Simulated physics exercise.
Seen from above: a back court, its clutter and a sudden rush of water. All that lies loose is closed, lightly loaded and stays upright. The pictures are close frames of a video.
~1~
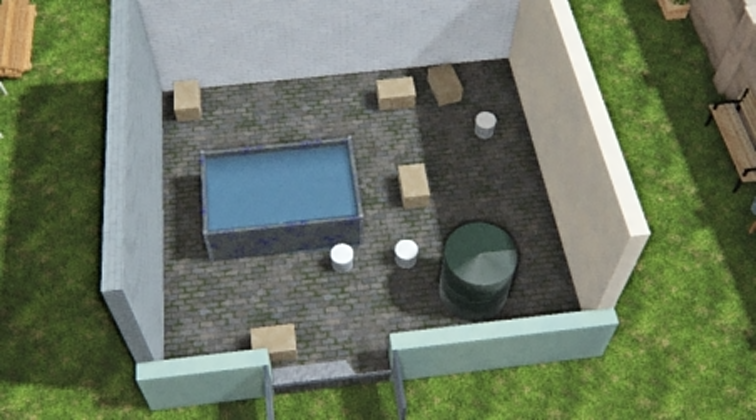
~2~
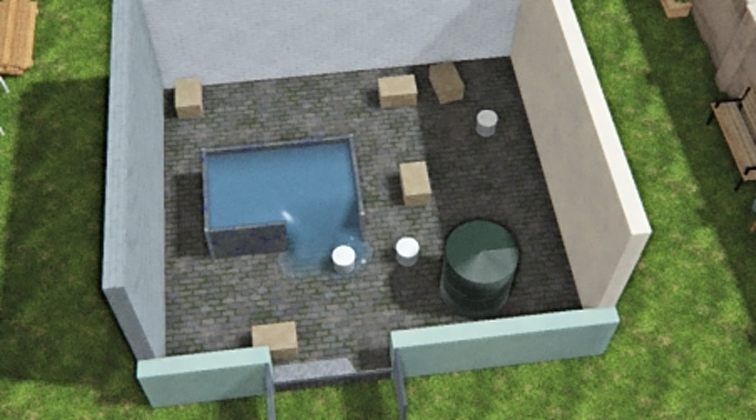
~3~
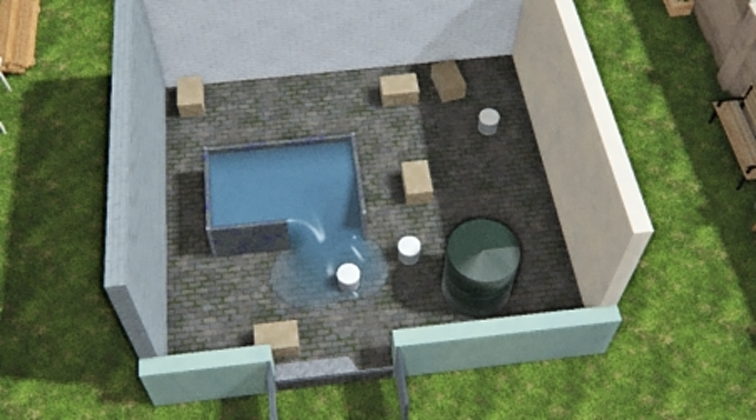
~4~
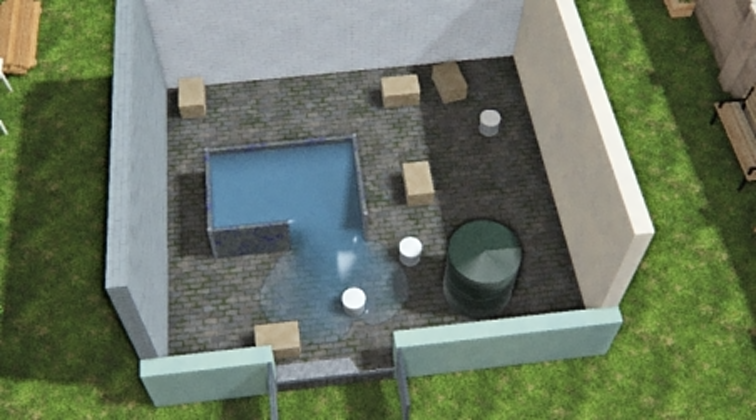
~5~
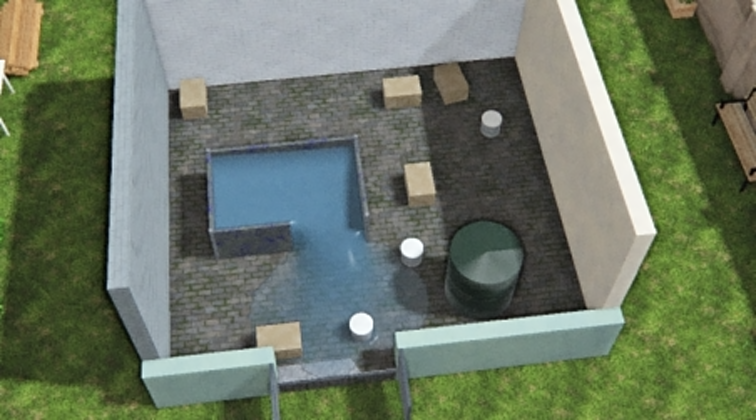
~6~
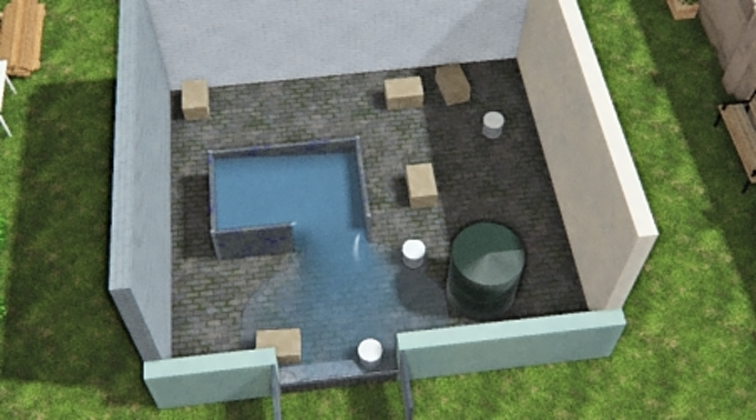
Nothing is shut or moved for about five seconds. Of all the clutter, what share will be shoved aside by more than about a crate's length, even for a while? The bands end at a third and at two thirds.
Share: Not even a third.
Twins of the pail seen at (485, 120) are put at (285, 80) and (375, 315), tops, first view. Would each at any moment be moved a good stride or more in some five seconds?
One after the other: Under that, moved that far.
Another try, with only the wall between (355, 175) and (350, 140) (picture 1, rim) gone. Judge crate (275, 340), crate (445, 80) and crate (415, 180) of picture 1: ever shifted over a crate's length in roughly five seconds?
One after the other: Never so far, yes, moved that far.
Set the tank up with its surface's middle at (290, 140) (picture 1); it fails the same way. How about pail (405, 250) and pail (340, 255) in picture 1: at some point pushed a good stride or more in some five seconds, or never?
One after the other: Moved that far, that far or more.
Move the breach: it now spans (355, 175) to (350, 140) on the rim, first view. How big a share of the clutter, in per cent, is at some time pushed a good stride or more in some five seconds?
Close to 50 %.
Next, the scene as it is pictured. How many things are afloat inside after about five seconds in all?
1 of them.
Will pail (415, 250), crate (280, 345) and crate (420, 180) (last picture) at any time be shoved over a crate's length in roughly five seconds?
As listed: Never so far, moved that far, never so far.
A moment on, 1 of 8 are well off their spots; 1 afloat.
Next, 1 of 8 are well off their spots; 1 afloat.
Later, 1 of 8 are well off their spots; 1 afloat.
In the end, 2 of 8 are well off their spots, and 2 have been at some point; 1 afloat.
